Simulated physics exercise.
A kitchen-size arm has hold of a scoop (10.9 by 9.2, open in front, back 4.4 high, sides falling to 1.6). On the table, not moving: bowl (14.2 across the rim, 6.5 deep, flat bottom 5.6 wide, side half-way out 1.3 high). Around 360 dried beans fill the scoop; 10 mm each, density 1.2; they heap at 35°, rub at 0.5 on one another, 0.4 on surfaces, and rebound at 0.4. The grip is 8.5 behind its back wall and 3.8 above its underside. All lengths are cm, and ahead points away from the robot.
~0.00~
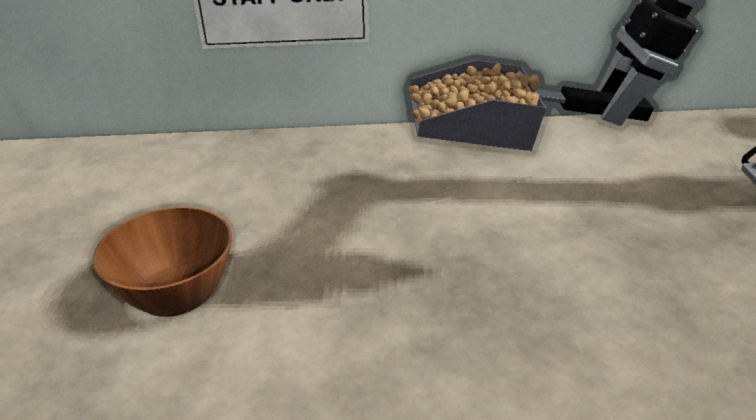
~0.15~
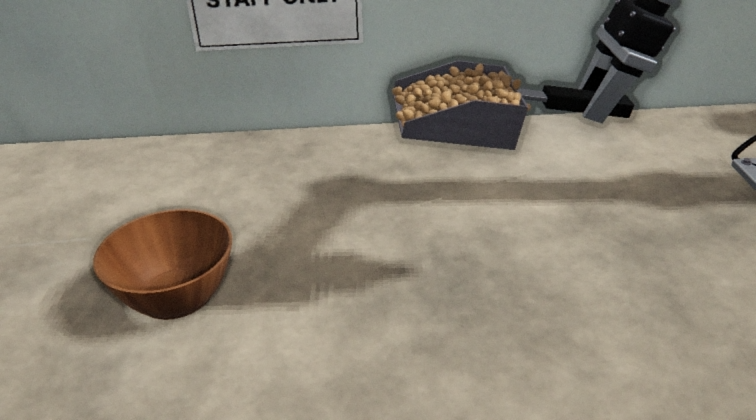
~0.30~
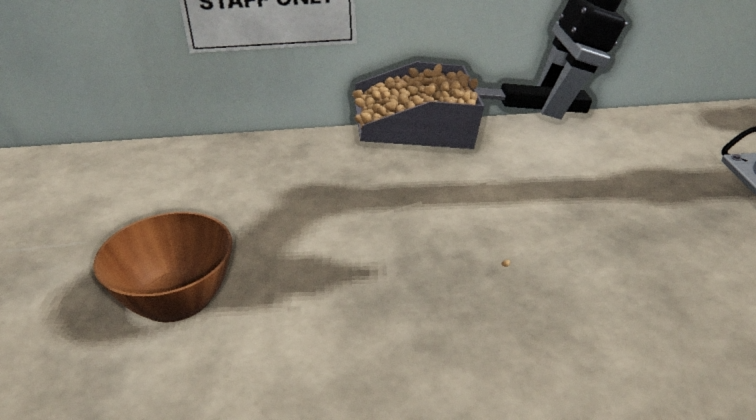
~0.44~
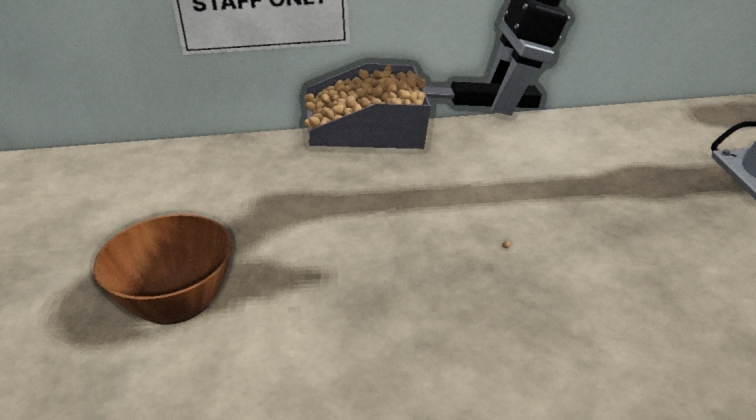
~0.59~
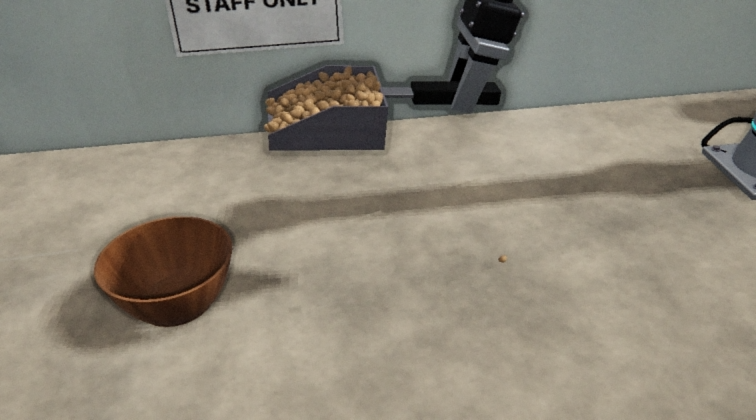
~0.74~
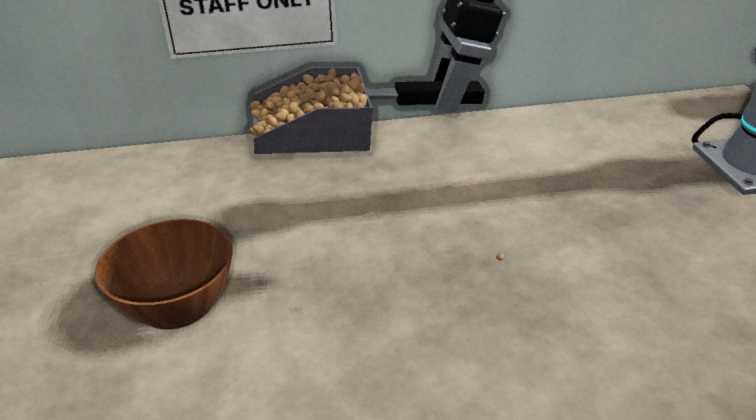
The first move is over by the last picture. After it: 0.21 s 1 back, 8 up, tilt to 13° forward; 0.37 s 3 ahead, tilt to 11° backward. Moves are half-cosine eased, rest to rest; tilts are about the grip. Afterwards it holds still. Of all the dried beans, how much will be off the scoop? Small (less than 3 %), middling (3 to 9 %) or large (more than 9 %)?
Share off the scoop: Small (less than 3 %).
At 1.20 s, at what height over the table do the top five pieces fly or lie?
Roughly 34 cm.
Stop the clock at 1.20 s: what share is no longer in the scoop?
Some 0 per cent.
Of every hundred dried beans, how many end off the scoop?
About 0 per cent.
After 0.97 s, tilted 13° forward, highest piece 31 above the table; 360 on the scoop, 1 on the table or floor.
After 1.20 s, tilted 6° backward, highest piece 34 above the table; 358 on the scoop, 2 on the table or floor, 1 in flight or on a rim.
After 1.52 s, tilted 11° backward, highest piece 35 above the table; 358 on the scoop, 2 on the table or floor, 1 in the bowl.
After 2.57 s, tilted 11° backward, highest piece 35 above the table; 358 on the scoop, 2 on the table or floor, 1 in the bowl.
In the end, 358 on the scoop, 2 on the table or floor, 1 in the bowl. That is 1 % off the scoop.
